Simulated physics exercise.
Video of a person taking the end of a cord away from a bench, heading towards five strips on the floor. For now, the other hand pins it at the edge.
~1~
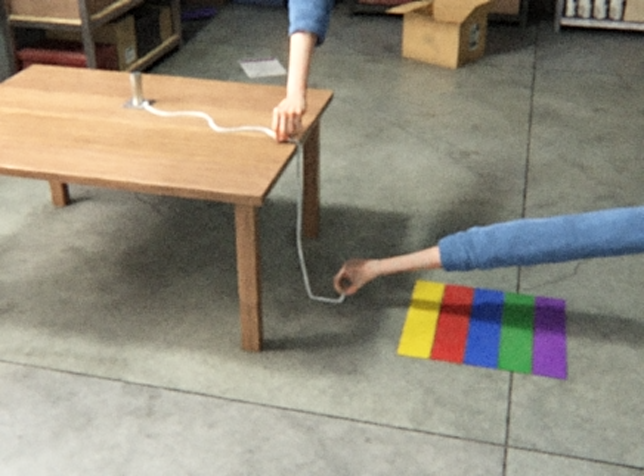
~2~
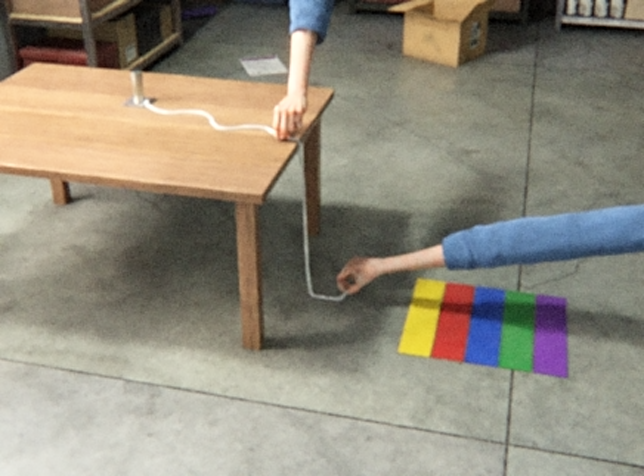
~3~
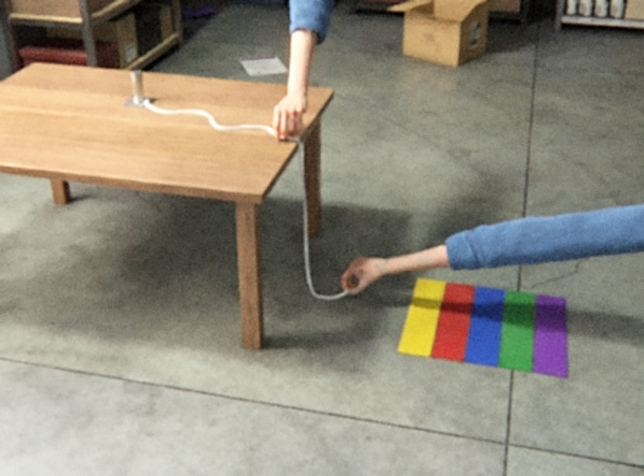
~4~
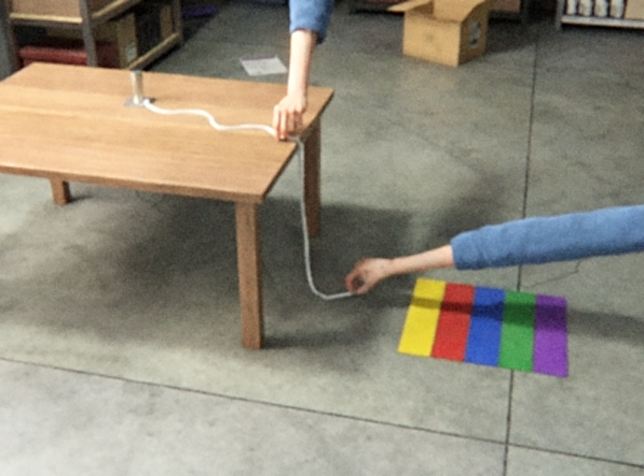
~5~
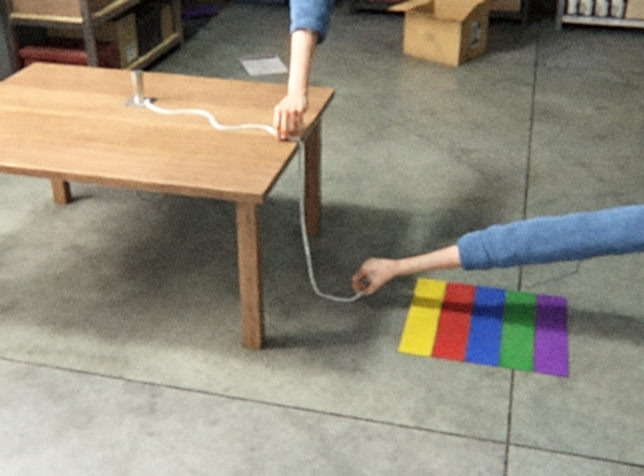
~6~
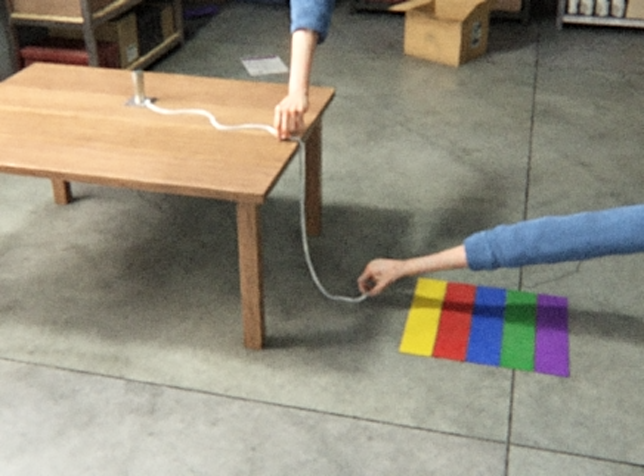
Two denim-blue-sleeved arms reach into a room with a grey concrete floor, seen from a raised angle, with shelving and an open cardboard box behind. One hand pins a white cord at the right edge of a wooden table, near a small metal post, while yellow, red, blue, green and purple strips lie at right. The lower hand draws the hanging cord's end slightly rightward, its lower bend softening, while the camera stays still.
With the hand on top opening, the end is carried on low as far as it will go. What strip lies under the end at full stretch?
The blue one.
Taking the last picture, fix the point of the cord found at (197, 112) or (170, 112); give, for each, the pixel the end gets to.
Per try (px, approx.): (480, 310), (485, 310).
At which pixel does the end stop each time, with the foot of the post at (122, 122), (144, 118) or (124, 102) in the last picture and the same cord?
Somewhere near (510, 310), (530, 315) and (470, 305), in that order.
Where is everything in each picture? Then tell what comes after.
The first picture shows end (343, 292); yellow (417, 341); red (449, 346); blue (482, 351); green (515, 356); purple (550, 361).
The second picture shows end (346, 290); cord through (159, 111) (212, 121) (265, 128) (301, 160) (305, 226) (309, 282).
The third picture shows end (350, 291).
The fourth picture shows end (355, 291); cord through (159, 111) (212, 121) (265, 128) (300, 160) (305, 225) (311, 282).
The fifth picture shows end (361, 292).
The sixth picture shows end (368, 292); cord through (160, 111) (213, 120) (266, 128) (301, 160) (303, 225) (317, 281).
Soon after, end near (440, 302); over yellow.
Then, end near (474, 307); over blue.
At full stretch, end near (494, 310); over blue. Over blue.
